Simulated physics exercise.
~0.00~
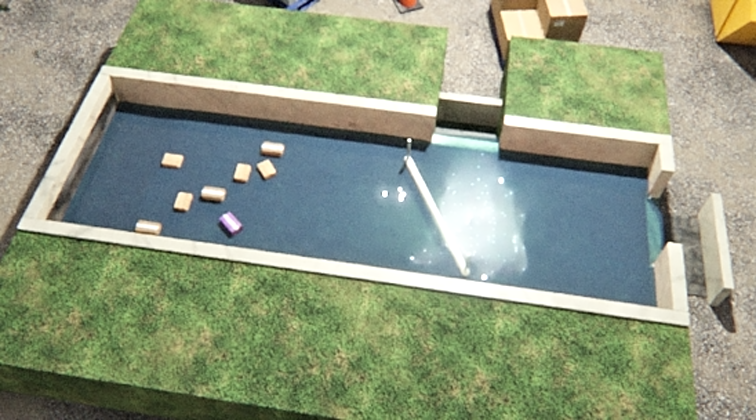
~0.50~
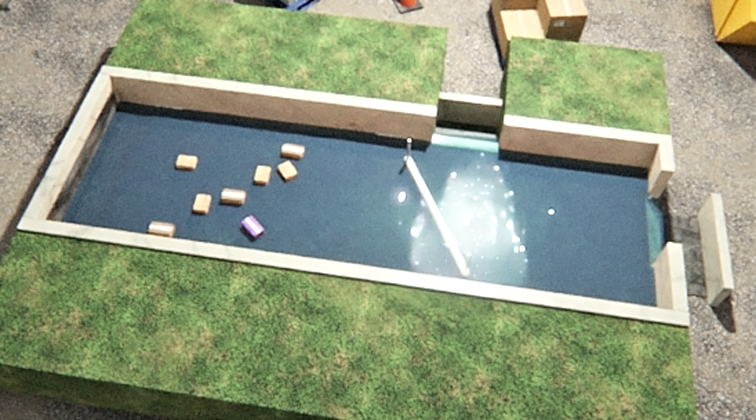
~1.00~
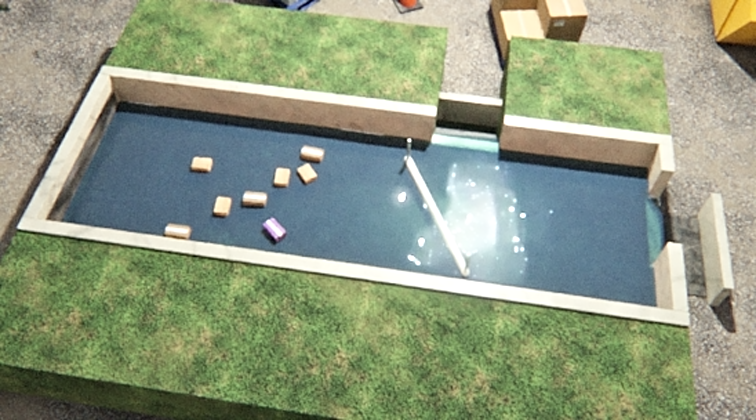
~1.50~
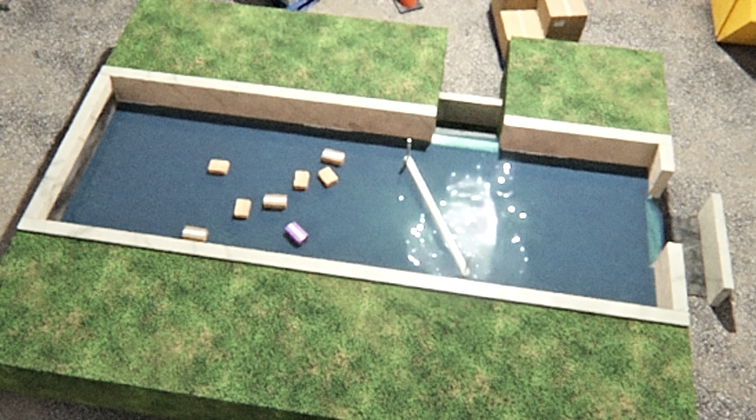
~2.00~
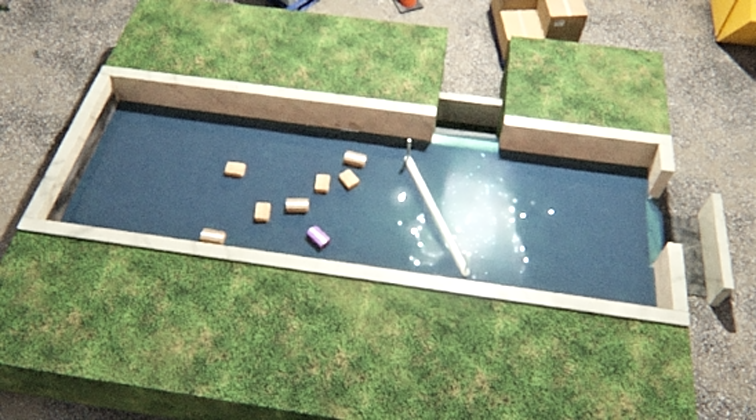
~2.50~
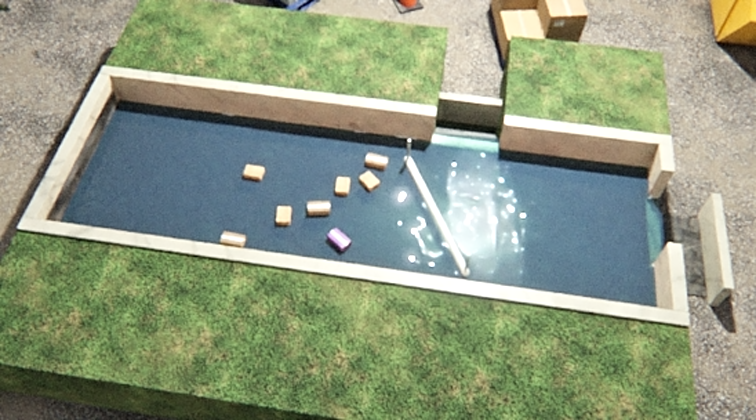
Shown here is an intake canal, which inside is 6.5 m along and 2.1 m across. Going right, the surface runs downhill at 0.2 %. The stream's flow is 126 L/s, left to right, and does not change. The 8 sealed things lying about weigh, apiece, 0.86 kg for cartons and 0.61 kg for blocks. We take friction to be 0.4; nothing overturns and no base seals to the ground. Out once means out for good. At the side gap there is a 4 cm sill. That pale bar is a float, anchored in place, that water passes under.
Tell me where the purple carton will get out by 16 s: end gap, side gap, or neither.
Purple carton result, by my reckoning: Not out at all.
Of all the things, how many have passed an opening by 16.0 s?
I get 0 in all.
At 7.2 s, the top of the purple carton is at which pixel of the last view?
The top should be near pixel (446, 251).
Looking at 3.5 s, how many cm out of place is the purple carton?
By then it has shifted roughly 150 cm.
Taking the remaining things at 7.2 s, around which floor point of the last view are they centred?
The centre is close to (424, 234).
After 3.5 s the purple carton is near (382, 243), 1.7 m from its start, afloat; 0 of 8 are out; 8 afloat.
After 7.2 s the purple carton is near (446, 251), 2.4 m from its start, afloat; 0 of 8 are out; 8 afloat.
After 12.0 s the purple carton is near (446, 251), 2.4 m from its start, afloat; 0 of 8 are out; 8 afloat.
After 16.0 s the purple carton is near (446, 251), 2.4 m from its start, afloat; 0 of 8 are out; 8 afloat.
